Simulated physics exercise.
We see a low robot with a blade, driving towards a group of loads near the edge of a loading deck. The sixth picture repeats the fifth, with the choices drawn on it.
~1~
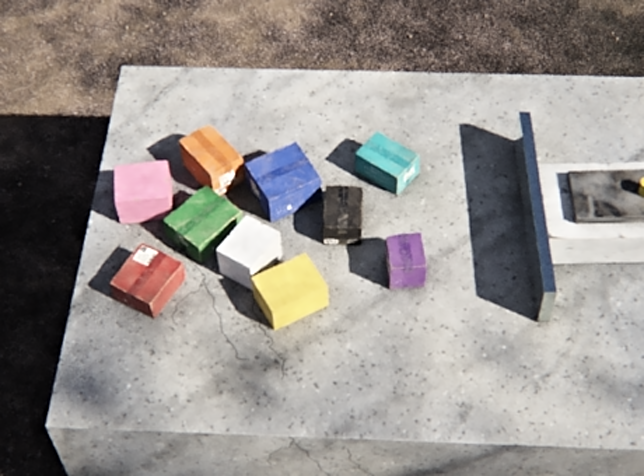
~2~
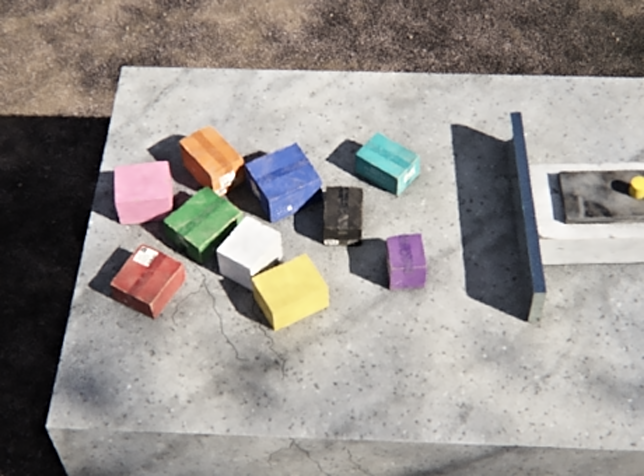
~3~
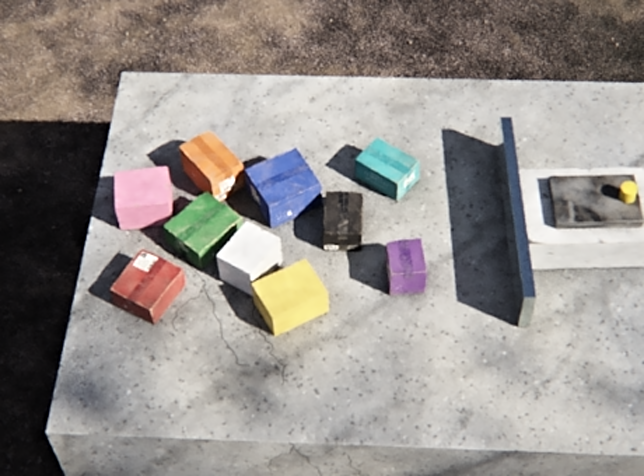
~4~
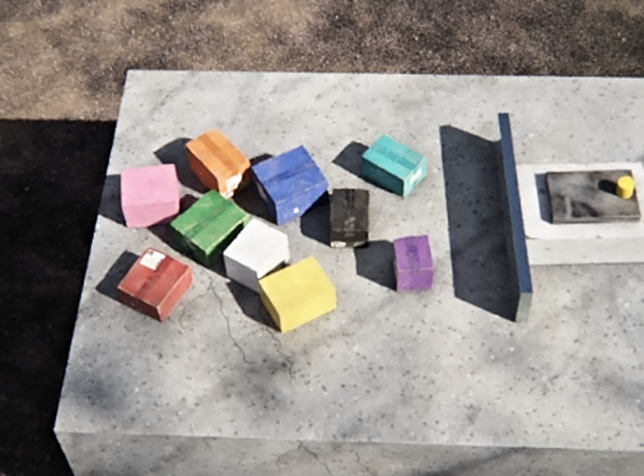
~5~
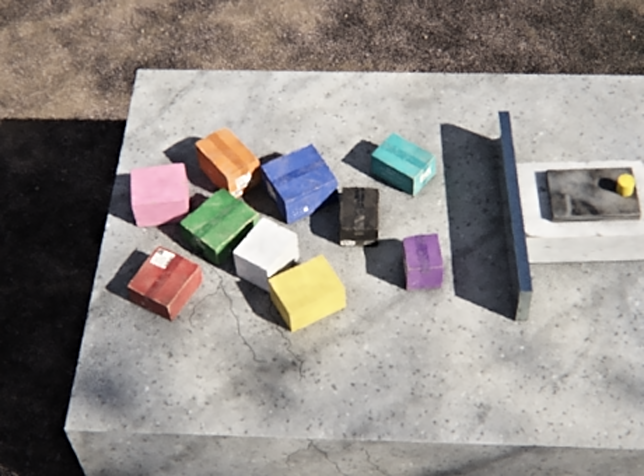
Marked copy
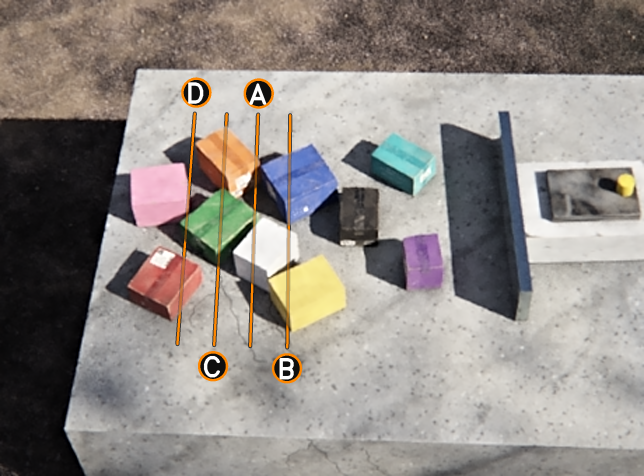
In the video, a low robot with a dark upright blade moves slowly left across a pale, speckled deck, narrowing the gap to a cluster of colourful boxes, which stay in place while the view shifts slightly.
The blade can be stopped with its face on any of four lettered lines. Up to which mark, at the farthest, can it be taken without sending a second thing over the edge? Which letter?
The farthest such stop is C.
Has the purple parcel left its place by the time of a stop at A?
Yes.
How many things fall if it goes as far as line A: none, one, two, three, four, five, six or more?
By then, none.
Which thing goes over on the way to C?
It is the pink crate.
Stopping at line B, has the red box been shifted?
No.
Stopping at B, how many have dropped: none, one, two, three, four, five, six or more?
The count is none.
On the marked copy, A at (254, 222); B at (289, 223); C at (221, 221); D at (187, 220).
Taking C. A third of the way, robot (479, 192); turquoise parcel (366, 164); purple parcel (386, 261).
Two thirds of the way, robot (372, 190); orange parcel (199, 154); green box (202, 231).
When it is over, robot (291, 188); pink crate over the edge; red box (101, 293); one fallen.
As for the rest, A is within the limit but short; B is within the limit but short; D drops three.
